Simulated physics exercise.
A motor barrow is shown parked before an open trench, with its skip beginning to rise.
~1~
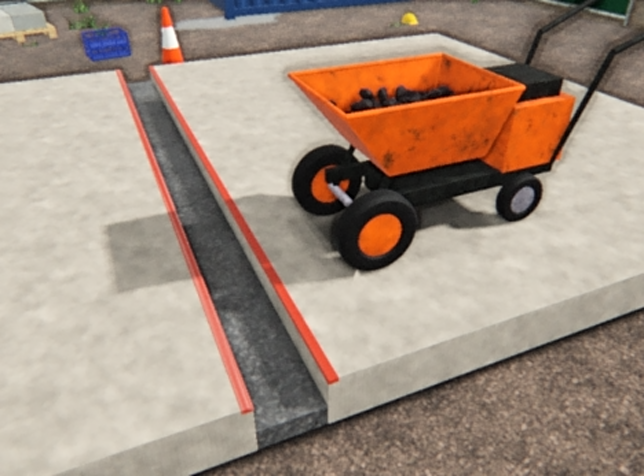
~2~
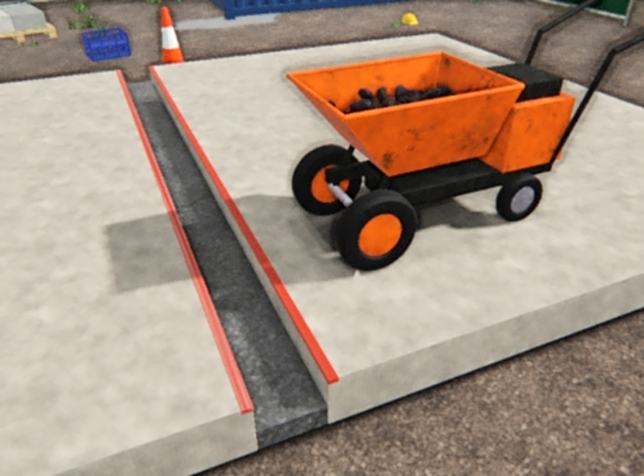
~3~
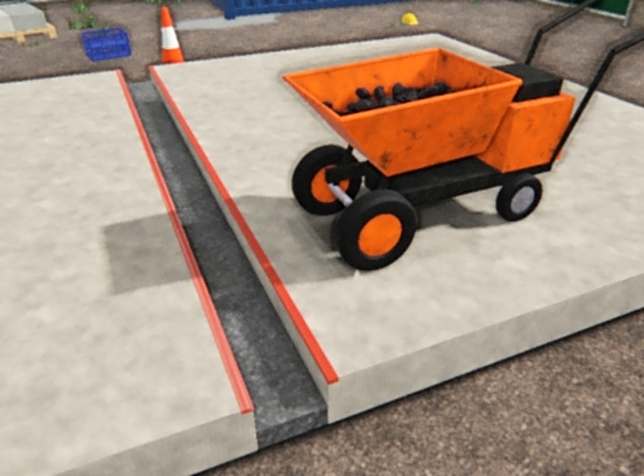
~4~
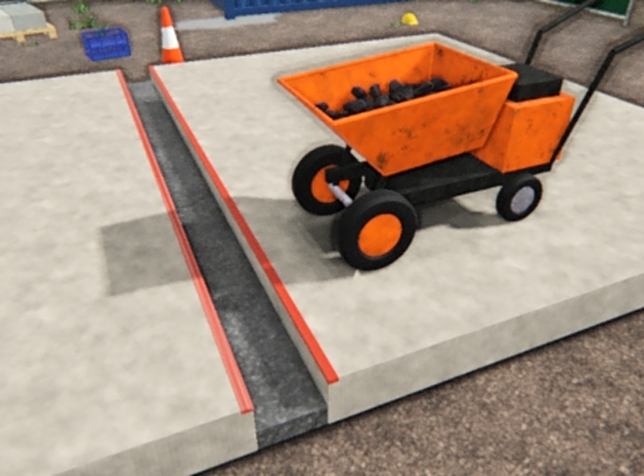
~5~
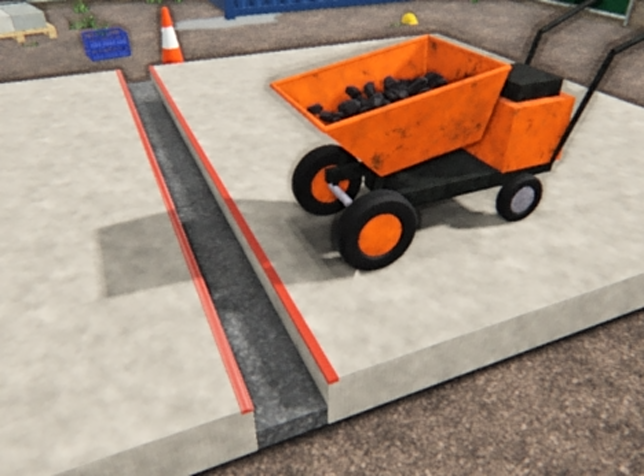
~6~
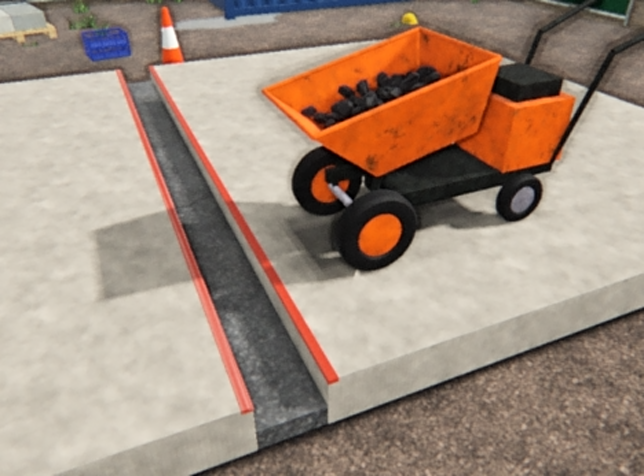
An orange skip on a small motor barrow, loaded with black lumps of coal, stands level at first on a pale concrete slab outdoors, seen from above at an angle. To its left, a dark, narrow trench edged with red strips crosses the slab, with an orange-and-white cone and blue crate behind. The skip tips slightly leftward, its front lip lowering and its rear rising, while the wheels and camera stay still.
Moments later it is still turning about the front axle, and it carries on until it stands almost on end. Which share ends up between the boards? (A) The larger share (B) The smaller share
The larger share.
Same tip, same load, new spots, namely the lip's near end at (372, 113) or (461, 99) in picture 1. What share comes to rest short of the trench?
In turn 0 and 70 in a hundred.
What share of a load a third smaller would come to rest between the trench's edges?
Close to 70 percent.
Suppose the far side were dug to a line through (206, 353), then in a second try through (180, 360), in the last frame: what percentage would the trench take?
I'd expect close to 90 in a hundred and then close to 100 in a hundred.
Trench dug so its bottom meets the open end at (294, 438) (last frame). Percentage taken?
Around 70 percent.
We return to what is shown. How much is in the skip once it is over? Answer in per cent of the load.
Estimate: Some 0 %.
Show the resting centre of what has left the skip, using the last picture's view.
Close to (214, 274) in the last view.
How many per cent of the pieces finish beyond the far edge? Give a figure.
About 35 %.
Just after the last frame, skip tipped well over; every one in the skip.
A moment on, skip tipped steeply; almost all in the skip; just a few in or heaped over the trench; just a few falling.
Further on, skip tipped right over; roughly a quarter in the skip; roughly a third in or heaped over the trench; roughly a third beyond it.
When it is over, skip tipped right over; roughly two thirds in or heaped over the trench; roughly a third beyond it.
